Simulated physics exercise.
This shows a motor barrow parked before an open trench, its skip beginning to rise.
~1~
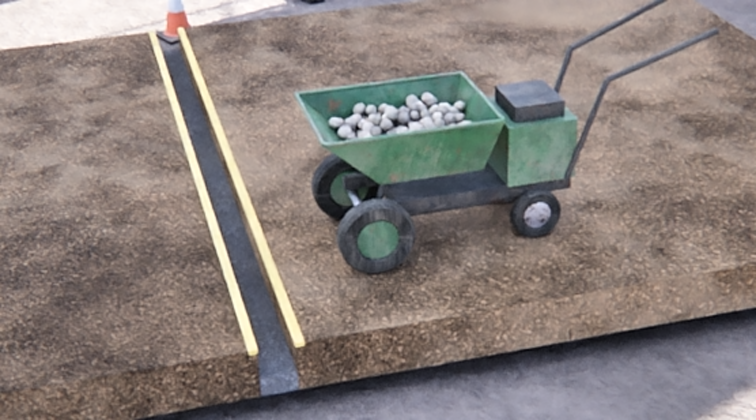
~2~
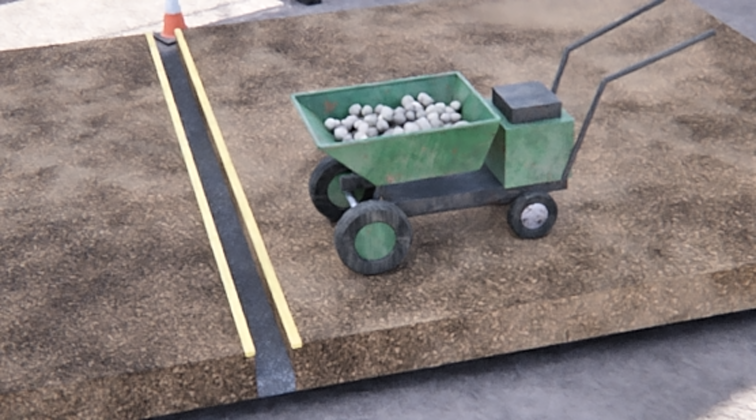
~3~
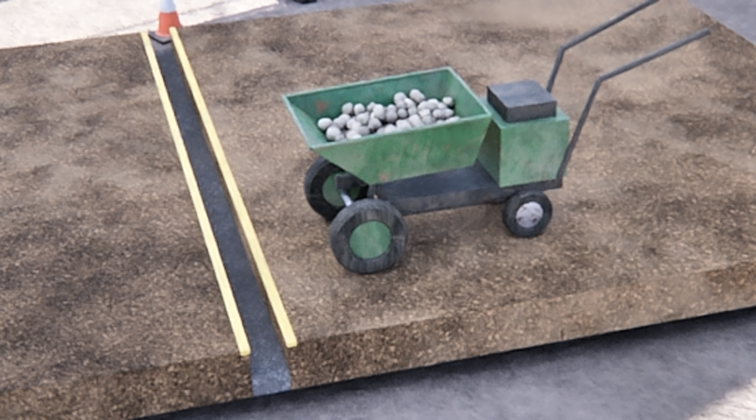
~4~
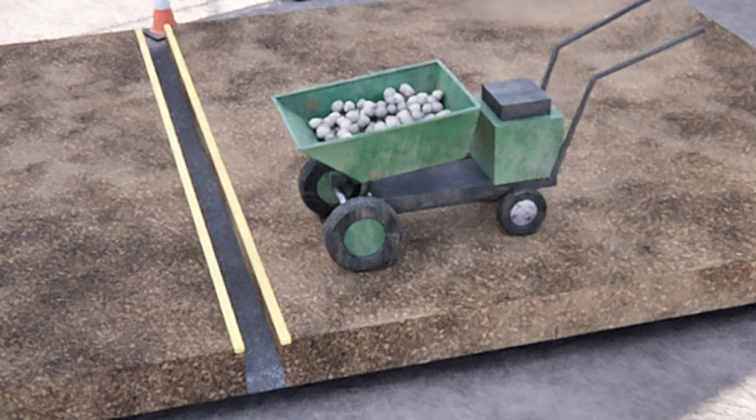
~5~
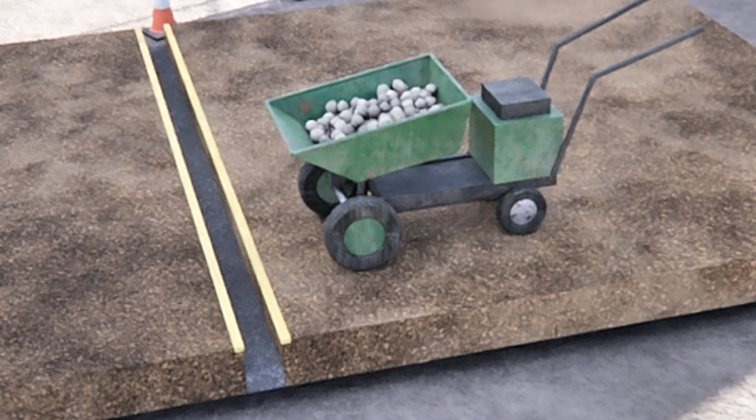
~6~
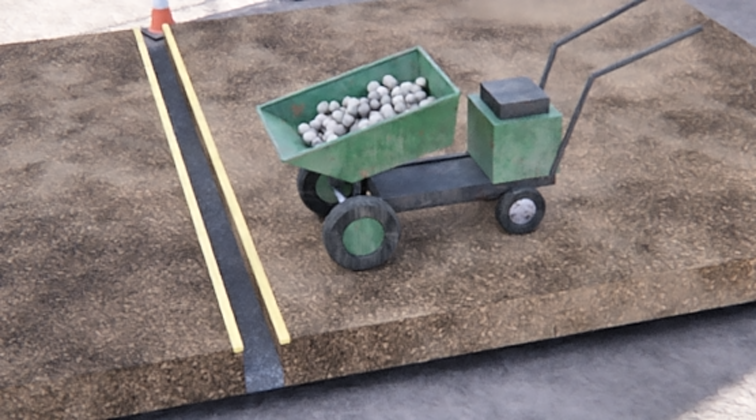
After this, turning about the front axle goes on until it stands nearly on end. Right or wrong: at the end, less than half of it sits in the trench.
Right.
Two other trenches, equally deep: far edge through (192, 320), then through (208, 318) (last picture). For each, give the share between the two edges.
90 % and 70 %, give or take.
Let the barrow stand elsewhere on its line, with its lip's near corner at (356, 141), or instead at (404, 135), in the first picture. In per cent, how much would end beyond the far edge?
The first position yields around 20 per cent; the second yields around 0 per cent.
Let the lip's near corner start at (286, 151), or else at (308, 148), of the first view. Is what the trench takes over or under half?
Try 1 - short of half; try 2 - short of half.
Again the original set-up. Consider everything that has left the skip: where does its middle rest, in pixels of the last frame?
The centre comes to rest close to (188, 259).
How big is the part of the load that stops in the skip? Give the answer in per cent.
Close to 0 per cent.
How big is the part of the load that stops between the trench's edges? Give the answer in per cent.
I'd put it at some 35 per cent.
Soon after the last picture, skip tipped well over; all in the skip.
A little later, skip tipped steeply; about two thirds in the skip; a small part in or heaped over the trench; about a quarter beyond it; a stray few falling.
Later still, skip tipped right over; about a third in or heaped over the trench; about two thirds beyond it.
At rest, skip tipped right over; about a third in or heaped over the trench; about two thirds beyond it.
